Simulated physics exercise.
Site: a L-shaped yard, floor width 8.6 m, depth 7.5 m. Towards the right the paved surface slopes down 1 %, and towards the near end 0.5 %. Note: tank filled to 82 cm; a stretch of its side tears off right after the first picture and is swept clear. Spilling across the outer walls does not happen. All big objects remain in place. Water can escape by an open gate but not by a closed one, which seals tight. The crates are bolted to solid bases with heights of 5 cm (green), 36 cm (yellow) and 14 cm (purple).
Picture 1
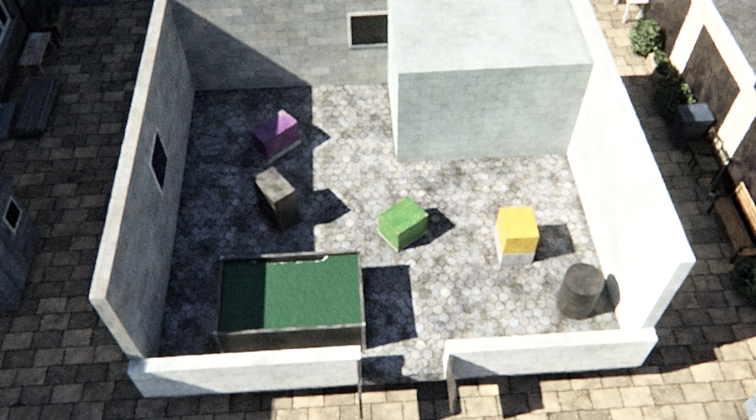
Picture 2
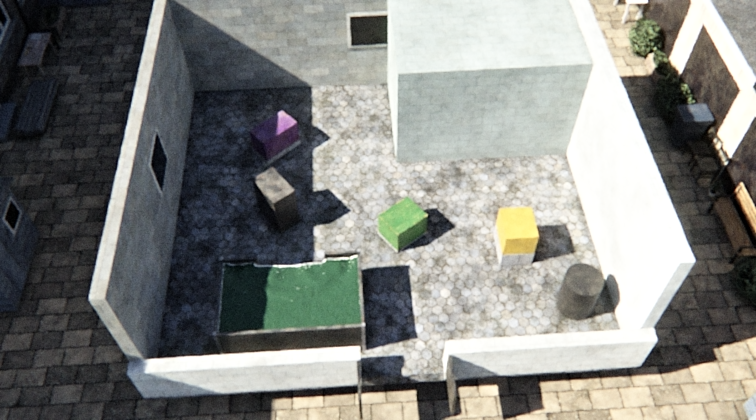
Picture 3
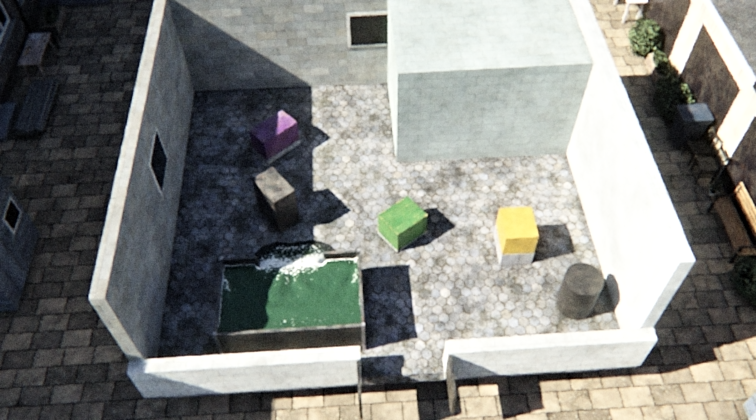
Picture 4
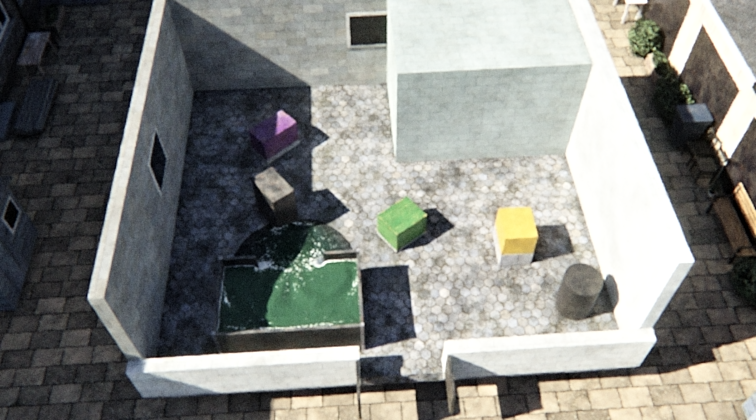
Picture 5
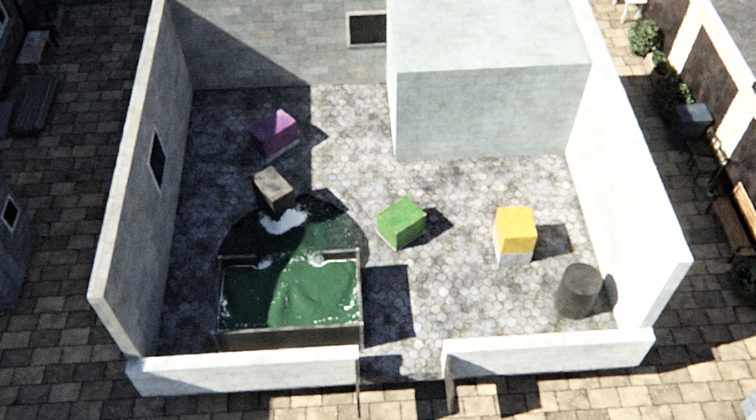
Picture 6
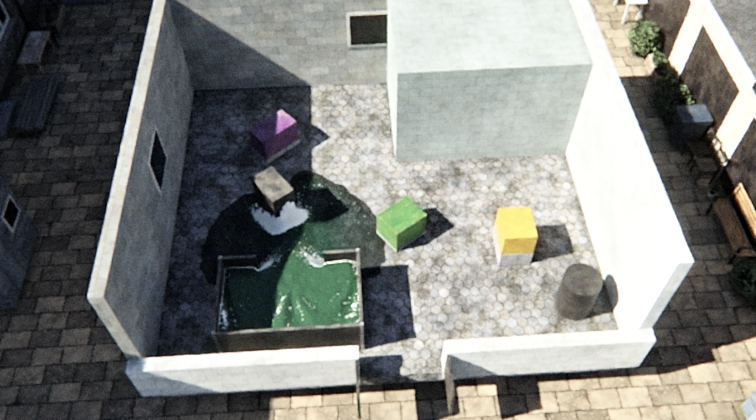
Green water pours from a tank in a walled yard and spreads around a grey block.
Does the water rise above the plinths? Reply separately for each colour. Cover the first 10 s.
The green crate gets wet; the yellow crate stays dry; the purple crate gets wet.
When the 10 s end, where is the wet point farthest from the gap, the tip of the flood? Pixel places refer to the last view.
That would be close to (562, 159).
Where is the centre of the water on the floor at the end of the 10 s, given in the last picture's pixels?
The water's centre sits at about (356, 215).
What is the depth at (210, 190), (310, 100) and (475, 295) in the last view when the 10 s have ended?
Depths in turn: Roughly 5, 7 and 3 centimetres.
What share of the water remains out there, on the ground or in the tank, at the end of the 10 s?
Share still there: About 100 %.
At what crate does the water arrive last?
That would be the yellow one.
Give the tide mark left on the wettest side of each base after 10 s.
Topping out, green sees 19, yellow sees 10 and purple sees 19, all in cm.
A moment later water covers 30 % of the floor and is deepest (50 cm) near (288, 231); green plinth reached, yellow plinth not reached, purple plinth reached.
Soon after water covers 45 % of the floor and is deepest (44 cm) near (386, 84); green plinth reached, yellow plinth not reached, purple plinth reached.
Next water covers 60 % of the floor and is deepest (30 cm) near (284, 88); green plinth reached, yellow plinth not reached, purple plinth reached.
Later on water covers 75 % of the floor and is deepest (18 cm) near (290, 130); green plinth reached, yellow plinth reached, purple plinth reached.
At the end water covers 95 % of the floor and is deepest (14 cm) near (575, 203); highest at the green plinth 19 cm, highest at the yellow plinth 10 cm, highest at the purple plinth 19 cm.
